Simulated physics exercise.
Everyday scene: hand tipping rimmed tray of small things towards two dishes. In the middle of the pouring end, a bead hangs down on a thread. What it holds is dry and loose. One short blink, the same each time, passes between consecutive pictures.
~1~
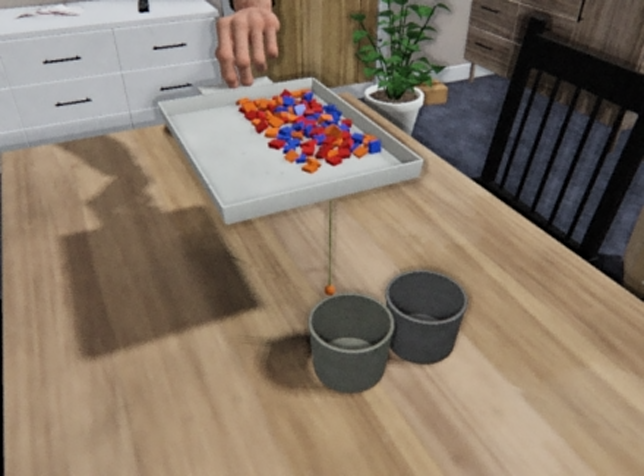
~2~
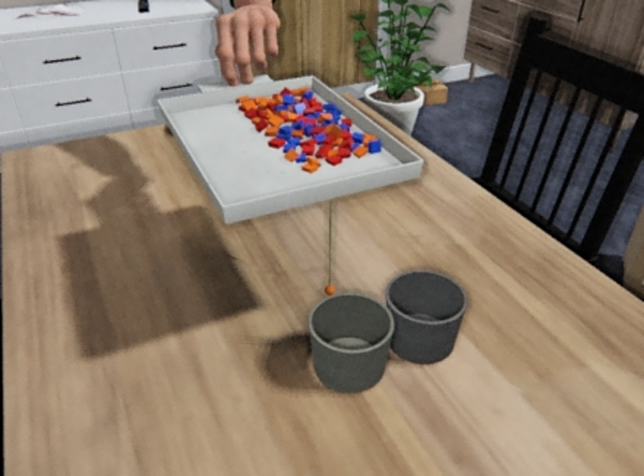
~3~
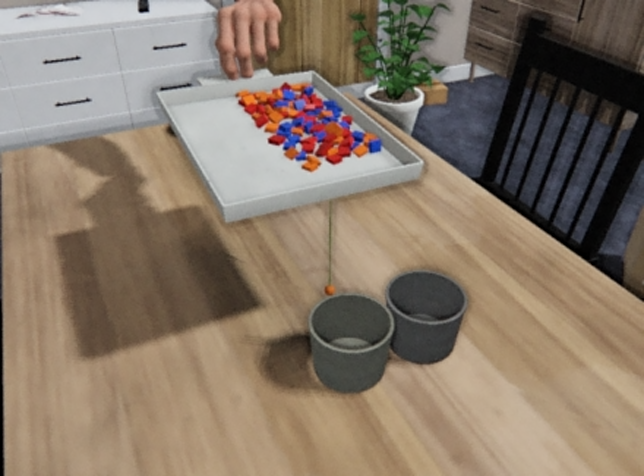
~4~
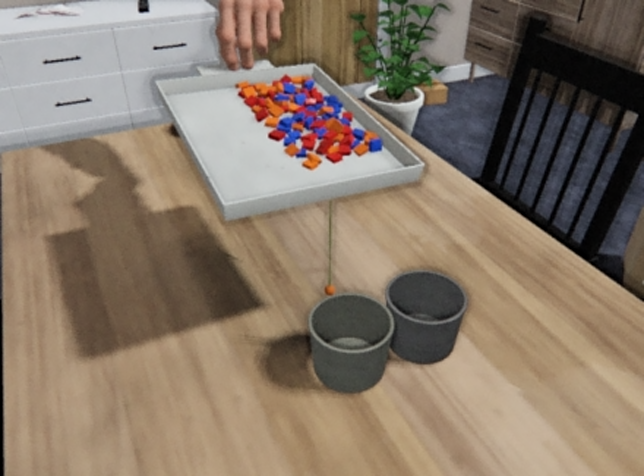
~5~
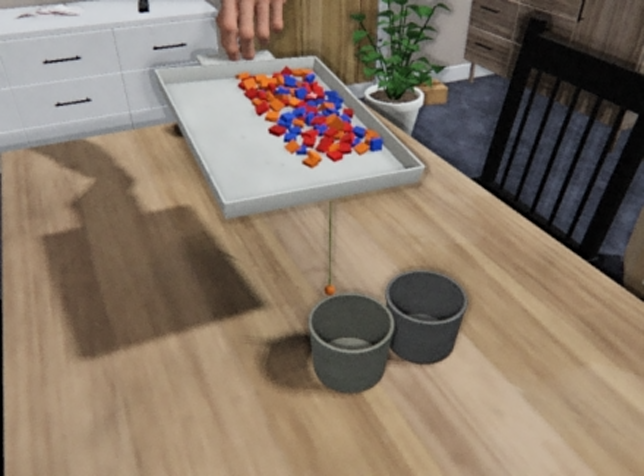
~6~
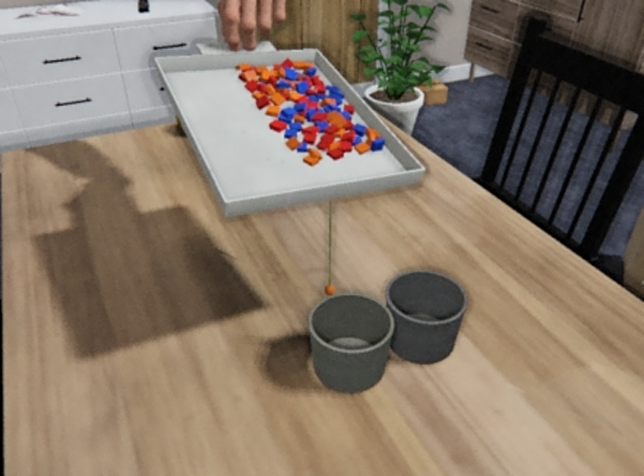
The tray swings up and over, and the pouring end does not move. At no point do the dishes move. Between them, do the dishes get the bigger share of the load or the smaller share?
Looks like the dishes end up with the bulk of it in the end.
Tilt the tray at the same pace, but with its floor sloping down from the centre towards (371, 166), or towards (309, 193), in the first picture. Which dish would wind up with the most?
Rightward dish on the first try, Leftward dish on the second.
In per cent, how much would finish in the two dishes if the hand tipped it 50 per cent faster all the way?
Around 70 in every hundred.
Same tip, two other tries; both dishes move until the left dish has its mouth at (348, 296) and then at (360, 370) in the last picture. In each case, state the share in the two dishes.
70 % and 0 %.
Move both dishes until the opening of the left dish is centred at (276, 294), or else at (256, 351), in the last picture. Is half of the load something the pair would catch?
Try 1: Not up to half; try 2: Not up to half.
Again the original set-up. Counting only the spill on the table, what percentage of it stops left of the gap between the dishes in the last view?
About 60 percent of the spill.
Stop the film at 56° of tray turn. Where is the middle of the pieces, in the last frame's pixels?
Its middle sits at about pixel (378, 141).
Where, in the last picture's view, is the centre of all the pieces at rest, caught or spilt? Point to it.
About pixel (416, 329).
Soon after the last picture, tray tipped steeply; nearly all on the tray; a stray few in the air.
A little later, tray tipped right over; about two thirds on the tray; a stray few in the left dish; about a quarter in the right dish; a stray few outside both; a small part in the air.
Later still, tray tipped past a quarter turn; a small part in the left dish; about two thirds in the right dish; about a quarter outside both.
At rest, tray tipped past a quarter turn; a small part in the left dish; about two thirds in the right dish; about a quarter outside both.
